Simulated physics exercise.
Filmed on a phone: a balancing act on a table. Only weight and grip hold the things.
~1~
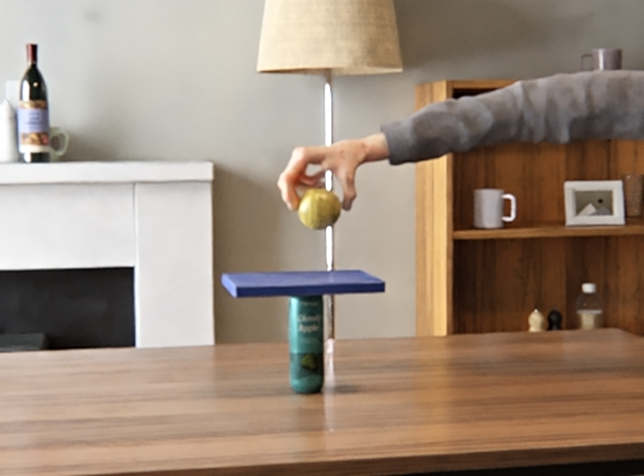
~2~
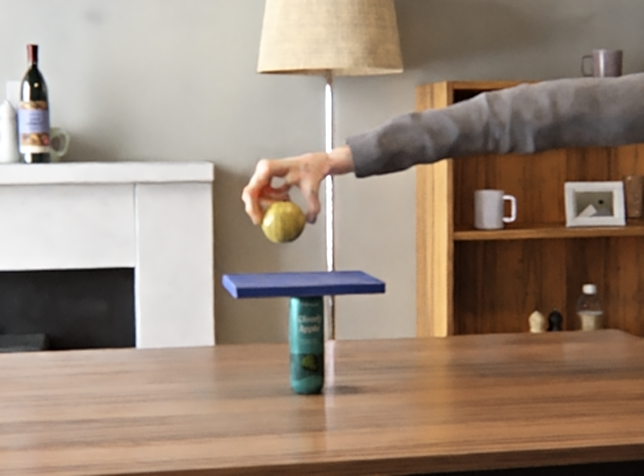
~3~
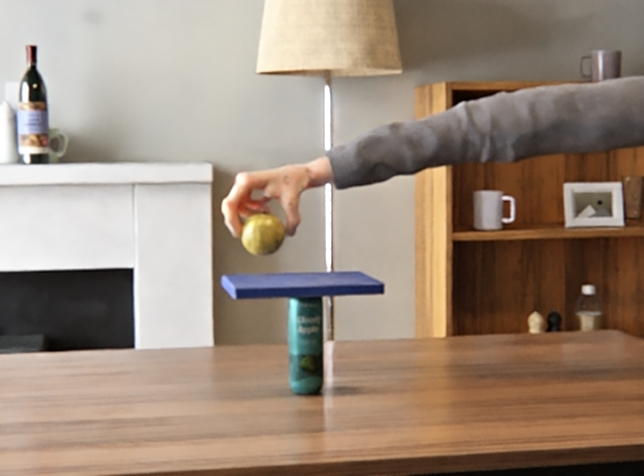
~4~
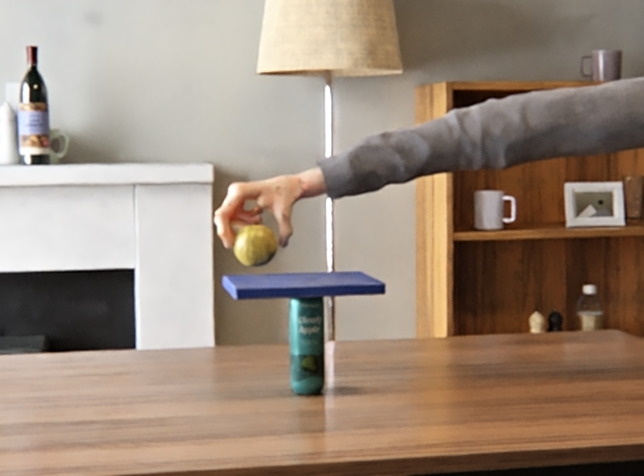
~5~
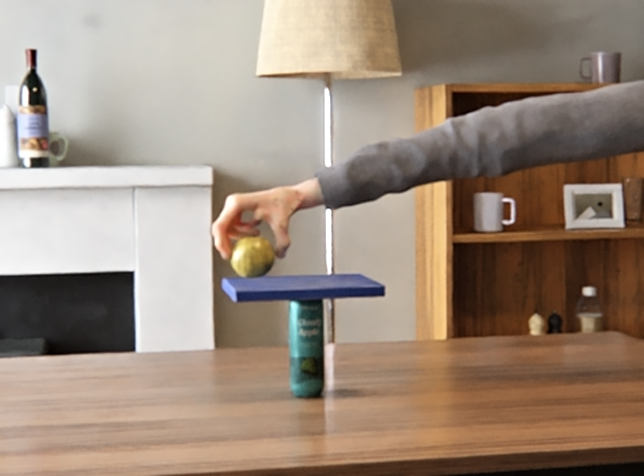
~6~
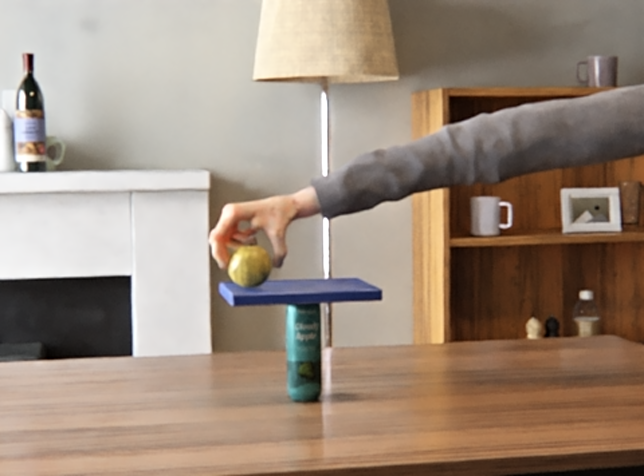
A hand in a grey sleeve reaches in from the right, holding a yellow apple over a flat blue lid balanced on a green can, seen from across a wooden table. Behind stand a white fireplace with a bottle at left, a lamp, and a wooden shelf with mugs at right. The hand moves left, then lowers the apple onto the lid's left end, still gripping it, as the view shifts slightly.
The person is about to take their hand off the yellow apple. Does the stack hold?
Here the stack comes apart.
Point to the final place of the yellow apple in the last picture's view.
Around (221, 383).
Then, 0.40 s past the last view, yellow apple now fallen; blue lid rocked 58° from its first pose.
Then, 0.50 s past the last view, blue lid now fallen.
Then, 0.60 s past the last view, things are still on the move.
Then, 0.90 s past the last view, turquoise can rocked 8° from its first pose.
Finally, fallen, blue lid and yellow apple; turquoise can still in place. Final places as the last picture's camera would see them, yellow apple near (220, 383). The stack gives way.
